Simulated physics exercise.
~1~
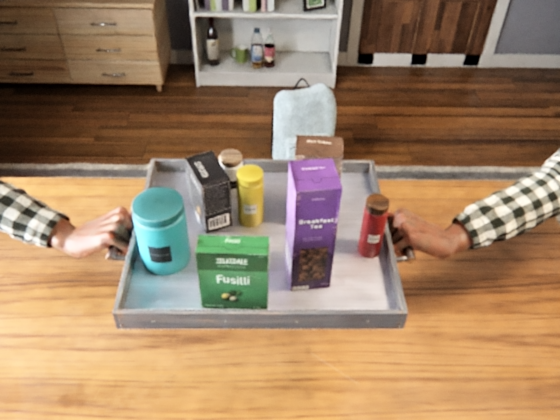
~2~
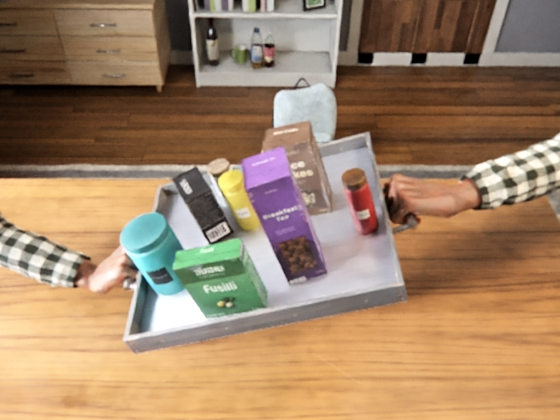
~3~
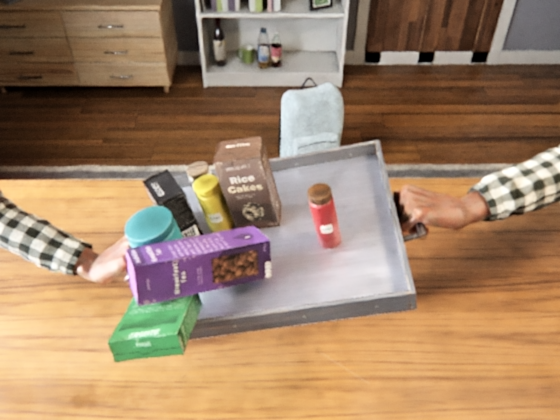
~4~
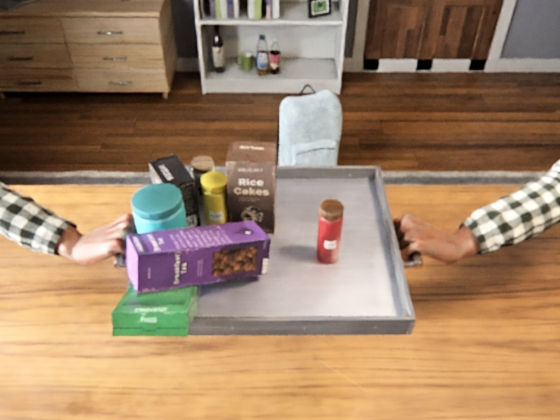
Above a wooden table, two hands tilt a tray left, toppling purple and green boxes.
